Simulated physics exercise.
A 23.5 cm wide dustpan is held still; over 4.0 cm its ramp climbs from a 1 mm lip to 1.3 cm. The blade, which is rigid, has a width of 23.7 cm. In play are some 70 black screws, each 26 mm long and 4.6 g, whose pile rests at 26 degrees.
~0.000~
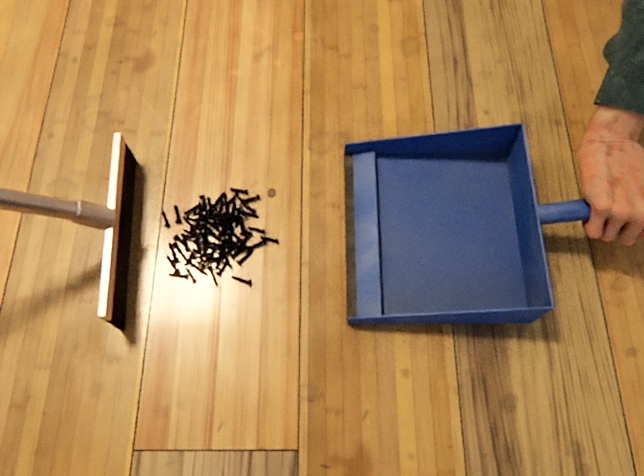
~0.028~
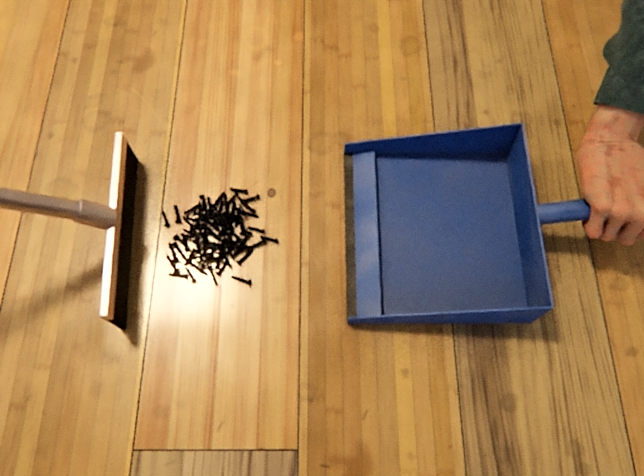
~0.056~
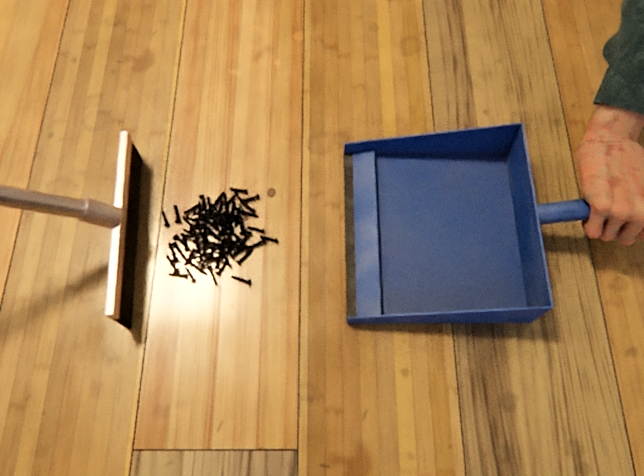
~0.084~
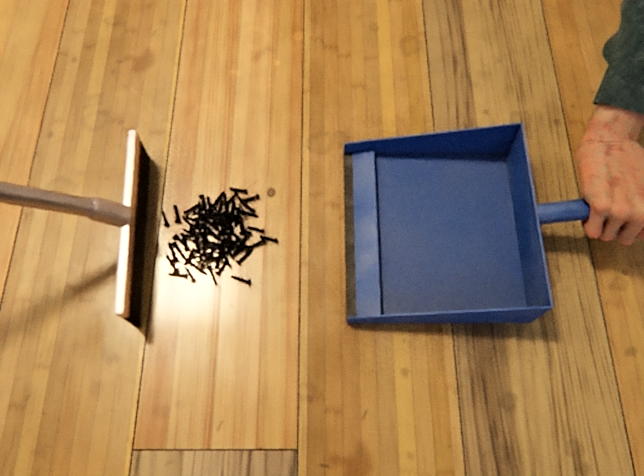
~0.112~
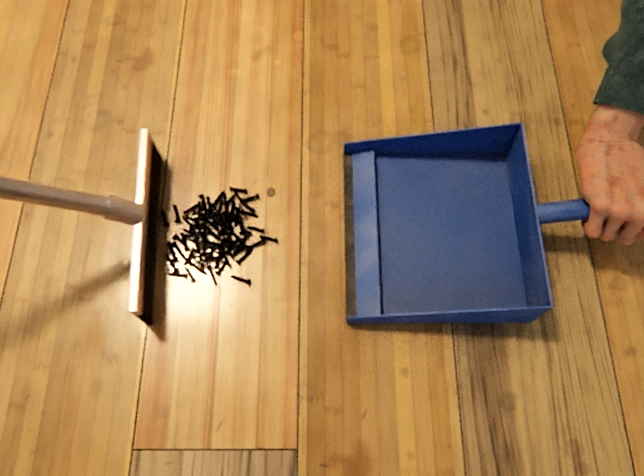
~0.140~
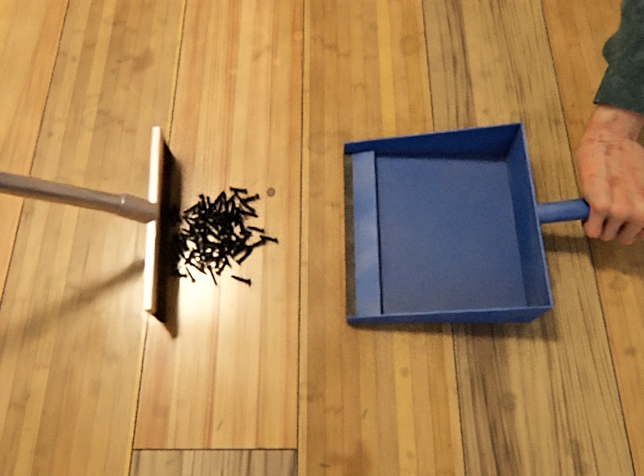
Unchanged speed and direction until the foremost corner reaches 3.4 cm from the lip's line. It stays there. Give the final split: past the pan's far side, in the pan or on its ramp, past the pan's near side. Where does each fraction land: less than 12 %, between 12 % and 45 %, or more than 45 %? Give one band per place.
In the end past the pan's far side: Low, in the pan or on its ramp: Medium, past the pan's near side: Low.
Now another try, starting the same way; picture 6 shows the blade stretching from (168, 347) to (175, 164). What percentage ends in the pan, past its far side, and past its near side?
Pan 20; far 0; near 5.
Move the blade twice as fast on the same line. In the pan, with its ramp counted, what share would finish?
In that case roughly 60 percent.
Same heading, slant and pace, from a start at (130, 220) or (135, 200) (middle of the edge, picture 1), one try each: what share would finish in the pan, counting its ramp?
About 20 and 15 per cent.
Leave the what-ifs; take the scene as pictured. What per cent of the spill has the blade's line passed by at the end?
I'd put it near 0 in a hundred.
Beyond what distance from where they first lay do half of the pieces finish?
It comes to some 16 cm.
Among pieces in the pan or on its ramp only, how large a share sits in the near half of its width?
Around 30 in a hundred.
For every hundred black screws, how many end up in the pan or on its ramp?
20 %.
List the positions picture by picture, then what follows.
In the first frame, blade from (106, 316) to (120, 140), moved 0.0 cm, 0 of the pieces shifted so far; middle of the pieces at (216, 236); pan at (447, 233).
In the second frame, blade from (108, 316) to (122, 140), moved 0.2 cm, 0 of the pieces shifted so far; middle of the pieces at (216, 236).
In the third frame, blade from (113, 315) to (127, 139), moved 0.9 cm, 0 of the pieces shifted so far; middle of the pieces at (215, 236).
In the fourth frame, blade from (123, 313) to (135, 138), moved 2.0 cm, 0 of the pieces shifted so far; middle of the pieces at (215, 236).
In the fifth frame, blade from (136, 311) to (147, 136), moved 3.4 cm, 0 of the pieces shifted so far; middle of the pieces at (215, 235).
In the sixth frame, blade from (150, 309) to (159, 135), moved 5.0 cm, 1 of the pieces shifted so far; middle of the pieces at (215, 235); pan at (446, 232). Its pace works out near 0.55 m/s, heading 8 degrees away from the viewer's side.
After 0.32 s, middle of the blade 13 cm from the lip; 0 % over the lip, far side 0 %, near side 0 %.
After 0.43 s, middle of the blade 7 cm from the lip; 0 % over the lip, far side 0 %, near side 0 %.
After 0.68 s, middle of the blade 4 cm from the lip; 20 % over the lip, far side 0 %, near side 0 %.
In the end, at 1.2 s, far side 0 %, pan 20 %, near side 0 %, in front of the lip or behind the blade 80 %.
